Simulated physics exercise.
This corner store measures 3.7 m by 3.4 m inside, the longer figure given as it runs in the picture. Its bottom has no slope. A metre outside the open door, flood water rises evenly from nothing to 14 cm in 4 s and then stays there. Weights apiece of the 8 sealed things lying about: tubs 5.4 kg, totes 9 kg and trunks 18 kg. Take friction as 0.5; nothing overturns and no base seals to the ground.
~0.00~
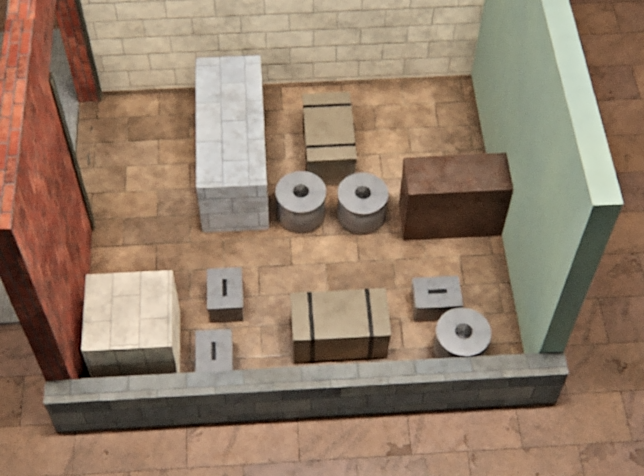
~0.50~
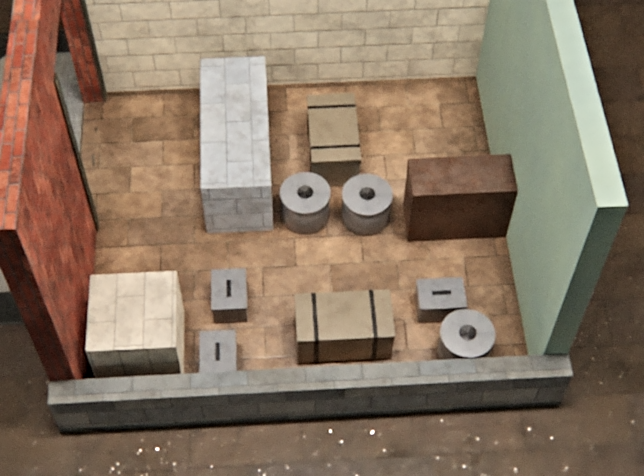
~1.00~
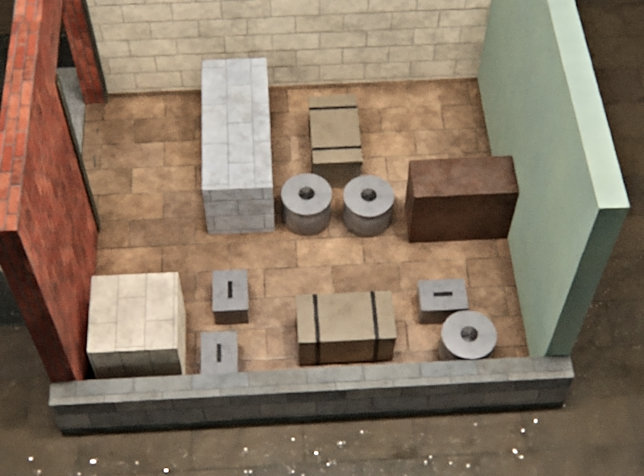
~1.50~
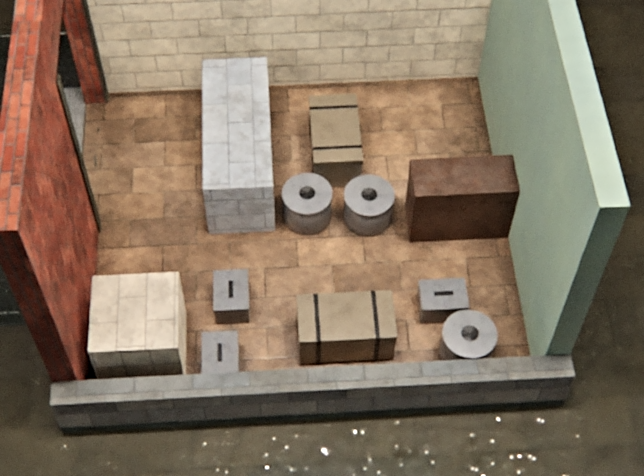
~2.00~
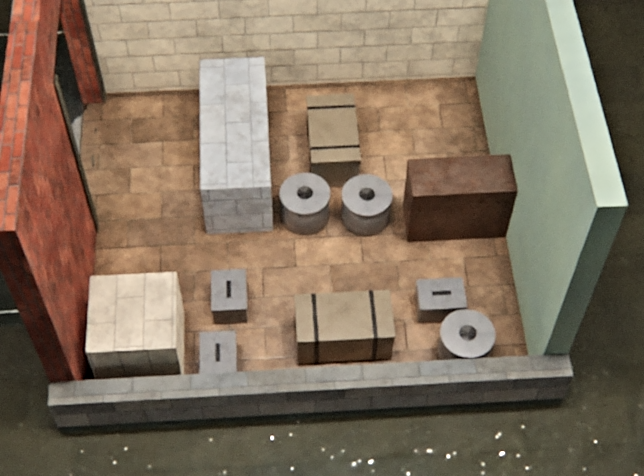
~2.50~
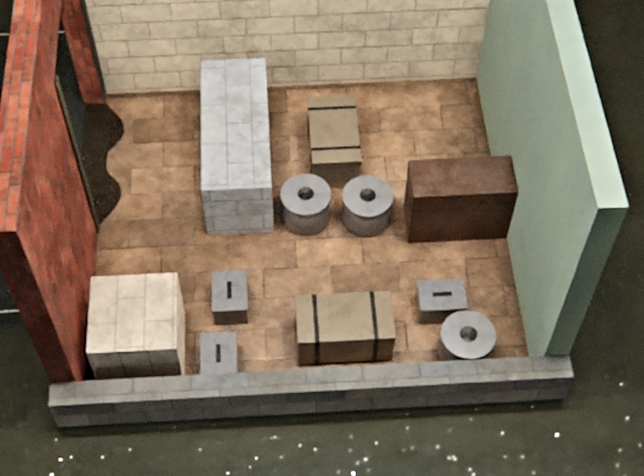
At the start, crates, blocks and round grey tubs sit on the dry tiled floor of a walled room, with bare paving outside. Dark, glinting water then covers the paving outside, and finally a small dark patch spreads in through the doorway on the left, while the objects stay put.
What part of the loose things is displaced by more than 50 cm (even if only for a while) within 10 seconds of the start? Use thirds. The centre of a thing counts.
Share: Under a third.
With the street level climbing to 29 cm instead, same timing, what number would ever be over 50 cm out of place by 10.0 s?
In that case 7 of them.
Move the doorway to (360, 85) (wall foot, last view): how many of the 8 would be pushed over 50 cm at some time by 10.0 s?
In that case 3 of them.
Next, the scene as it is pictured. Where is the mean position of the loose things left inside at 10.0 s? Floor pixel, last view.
At about (369, 277).
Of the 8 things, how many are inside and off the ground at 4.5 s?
I count 0.
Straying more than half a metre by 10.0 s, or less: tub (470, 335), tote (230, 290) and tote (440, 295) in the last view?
In that order: Less, over, short of it.
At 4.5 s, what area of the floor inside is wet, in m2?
Roughly 2.0 m2.
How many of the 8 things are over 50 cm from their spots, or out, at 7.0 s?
By then 0.
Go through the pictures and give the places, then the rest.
The first picture shows a tub at (464, 332), on the bottom; a tote at (214, 351) rests on the ground; 0.0 m2 under water; 0 of 8 have shifted.
The second picture shows a tub at (468, 333) rests on the ground; a tote at (218, 352) rests on the ground; 0.0 m2 under water; 0 of 8 have shifted.
The third picture shows a tub at (469, 334), on the bottom; a tote at (219, 353) rests on the ground; 0.0 m2 under water; 0 of 8 have shifted.
The fourth picture shows a tub at (470, 334), on the bottom; a tote at (220, 353) rests on the ground; water covers 0.0 m2; 0 of 8 have shifted.
The fifth picture shows a tub at (468, 333), on the bottom; a tote at (218, 353), on the bottom; water covers 0.0 m2; 0 of 8 have shifted.
The sixth picture shows a tub at (468, 334) rests on the ground; a tote at (218, 354) rests on the ground; water covers 0.1 m2; 0 of 8 have shifted.
After 3.5 s 0 of 8 are over 50 cm from their spots; 0 afloat.
After 4.5 s 0 of 8 are over 50 cm from their spots; 0 afloat.
After 7.0 s 0 of 8 are over 50 cm from their spots; 0 afloat.
After 10.0 s 2 of 8 are over 50 cm from their spots, and 2 have been at some point; 1 afloat.
